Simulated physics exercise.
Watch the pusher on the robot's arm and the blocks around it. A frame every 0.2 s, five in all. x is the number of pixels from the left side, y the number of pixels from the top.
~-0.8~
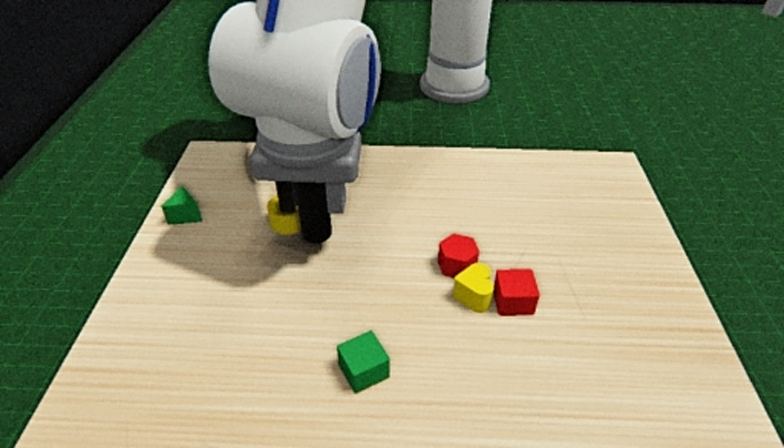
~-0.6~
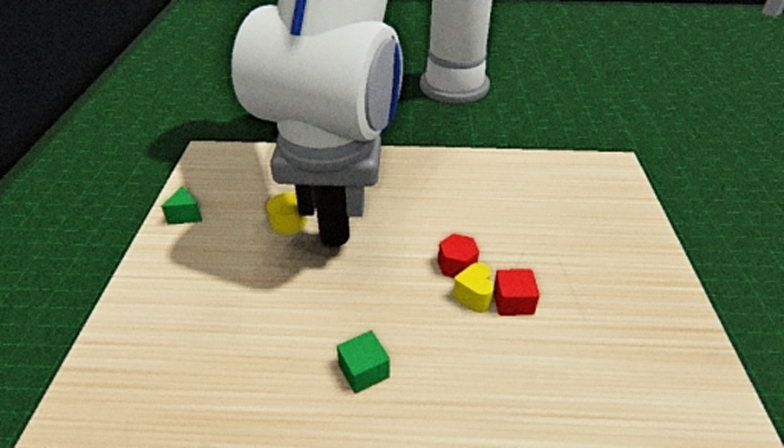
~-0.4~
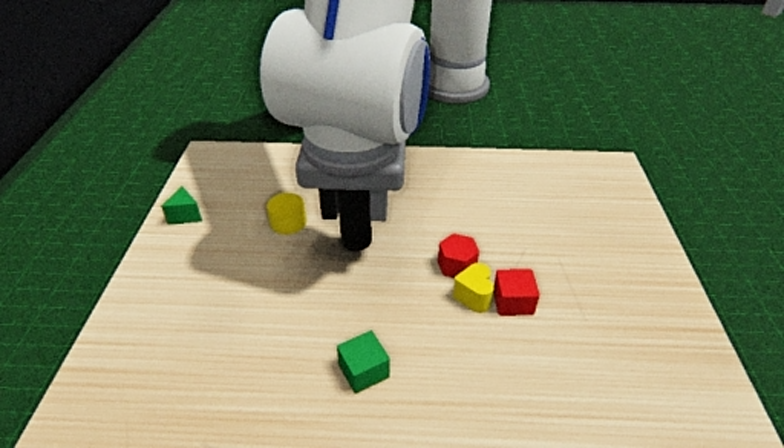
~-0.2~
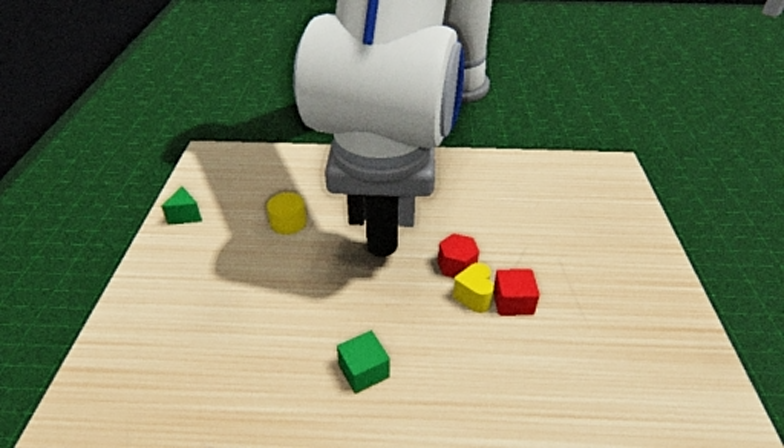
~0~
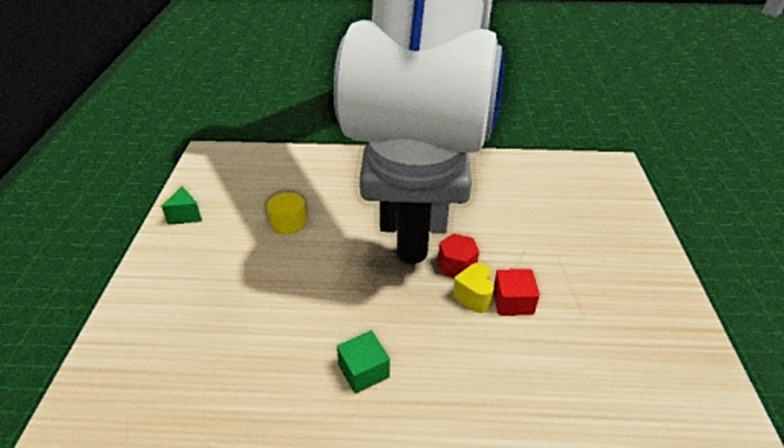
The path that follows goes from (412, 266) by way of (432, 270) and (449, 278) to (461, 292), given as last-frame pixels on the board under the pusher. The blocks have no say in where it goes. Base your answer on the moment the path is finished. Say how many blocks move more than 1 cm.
That makes 2 blocks.
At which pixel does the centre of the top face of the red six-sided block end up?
That would be at about pixel (481, 248).
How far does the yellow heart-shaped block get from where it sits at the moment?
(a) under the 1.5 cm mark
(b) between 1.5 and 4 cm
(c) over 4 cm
b - between 1.5 and 4 cm.
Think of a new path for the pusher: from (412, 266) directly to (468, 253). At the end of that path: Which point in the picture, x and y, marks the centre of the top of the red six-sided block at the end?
Close to (500, 249).
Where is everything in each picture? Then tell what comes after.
The first frame shows pusher's lower end at (317, 234); red six-sided block at (459, 246); yellow heart-shaped block at (477, 278); red four-sided block at (518, 282).
The second frame shows pusher at (335, 237); blocks still.
The third frame shows pusher at (357, 241); blocks still.
The fourth frame shows pusher at (382, 246); blocks still.
The fifth frame shows pusher at (412, 253); red six-sided block at (459, 246); yellow heart-shaped block at (477, 278); red four-sided block at (518, 282).
The first path, step by step. Halfway along, pusher at (442, 260); red six-sided block at (476, 248), turned 15° anticlockwise.
At the end, pusher at (463, 278); red six-sided block at (481, 248), turned 20° anticlockwise; yellow heart-shaped block at (491, 289); red four-sided block at (523, 284).
